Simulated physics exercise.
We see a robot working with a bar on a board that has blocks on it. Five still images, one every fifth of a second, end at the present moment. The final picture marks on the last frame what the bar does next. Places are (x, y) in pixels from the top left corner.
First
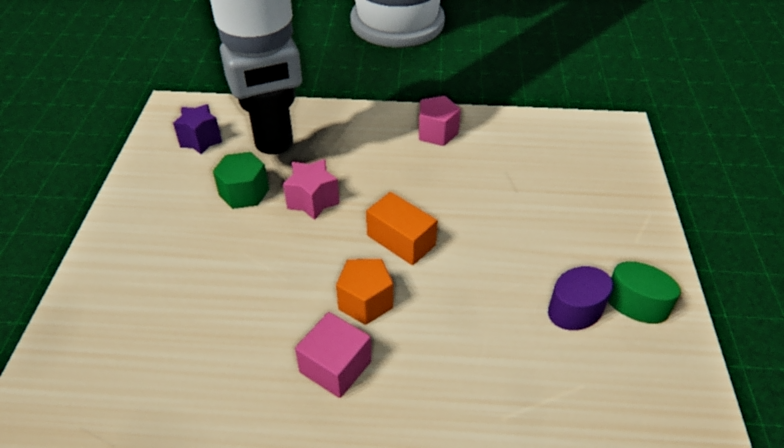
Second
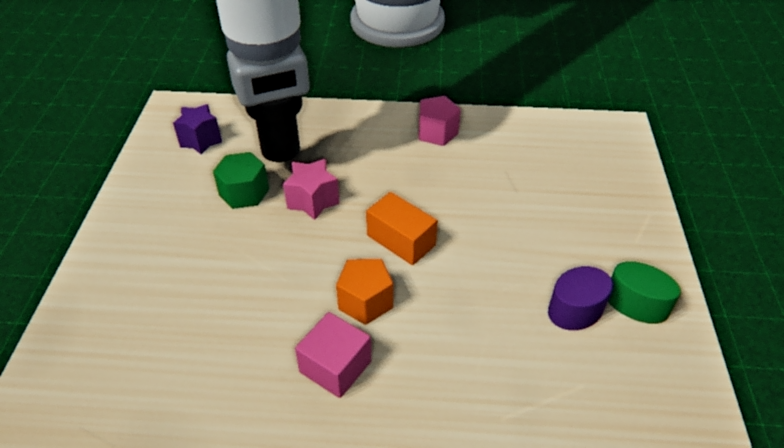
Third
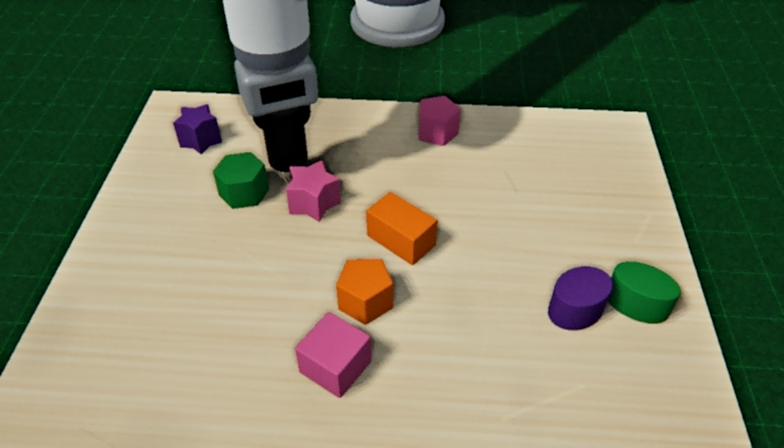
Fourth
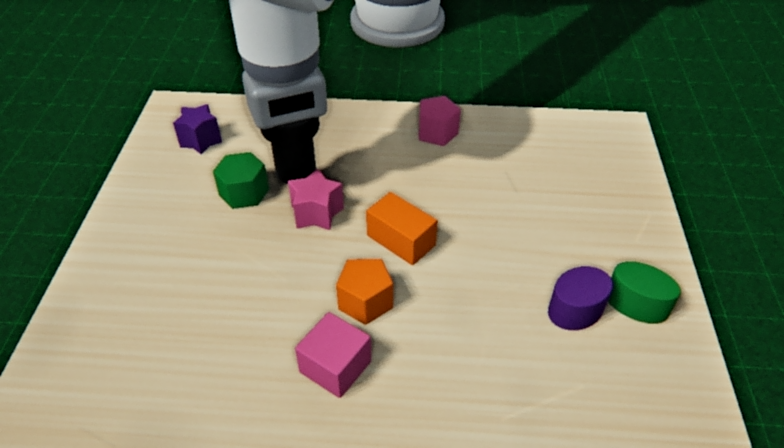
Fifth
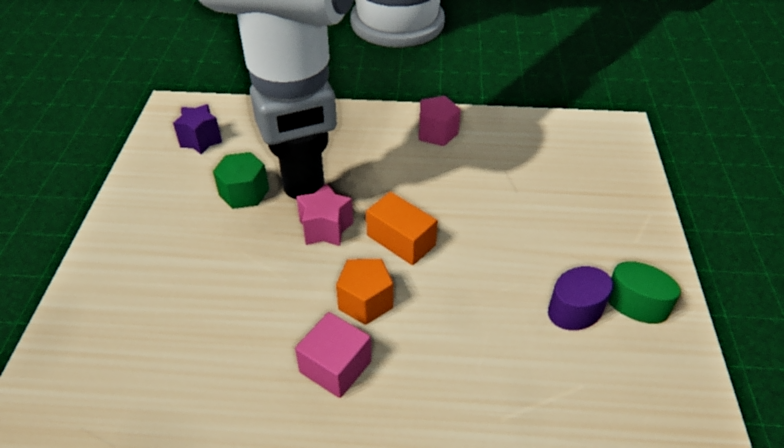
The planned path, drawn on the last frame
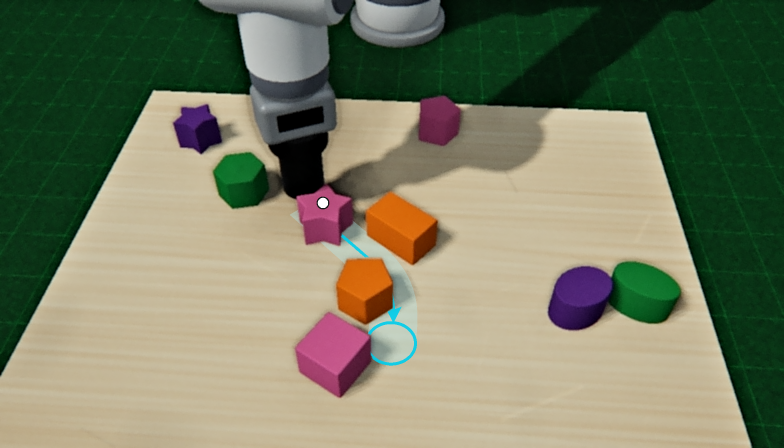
A robot arm moves toward the pink star-shaped block and pushes it down and right.
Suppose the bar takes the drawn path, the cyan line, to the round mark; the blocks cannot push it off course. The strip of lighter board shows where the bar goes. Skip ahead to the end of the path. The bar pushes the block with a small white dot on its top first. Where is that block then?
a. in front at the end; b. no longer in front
b - no longer in front.
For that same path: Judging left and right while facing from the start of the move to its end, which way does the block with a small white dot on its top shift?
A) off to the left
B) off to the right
Correct choice: A.
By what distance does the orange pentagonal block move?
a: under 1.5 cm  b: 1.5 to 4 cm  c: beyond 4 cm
(c)
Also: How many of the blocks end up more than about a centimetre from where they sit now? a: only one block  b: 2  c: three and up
The one that fits is b, 2.
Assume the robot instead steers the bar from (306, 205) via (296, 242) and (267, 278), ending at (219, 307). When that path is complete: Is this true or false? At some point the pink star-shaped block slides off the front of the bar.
True.
The drawn path runs from (306, 205) through (347, 240) and (387, 283) to (391, 343); the dot is on the pink star-shaped block.
The first path, step by step. One third of the way, bar (346, 222); pink star-shaped block (367, 242); orange pentagonal block (368, 279), turned 15° clockwise.
Two thirds of the way, bar (387, 265); pink star-shaped block (419, 283); orange pentagonal block (400, 328), turned 80° clockwise.
At the end, bar (391, 325); pink star-shaped block (439, 310), turned 65° anticlockwise; orange pentagonal block (408, 366), turned 100° clockwise; orange rectangular block not moved.
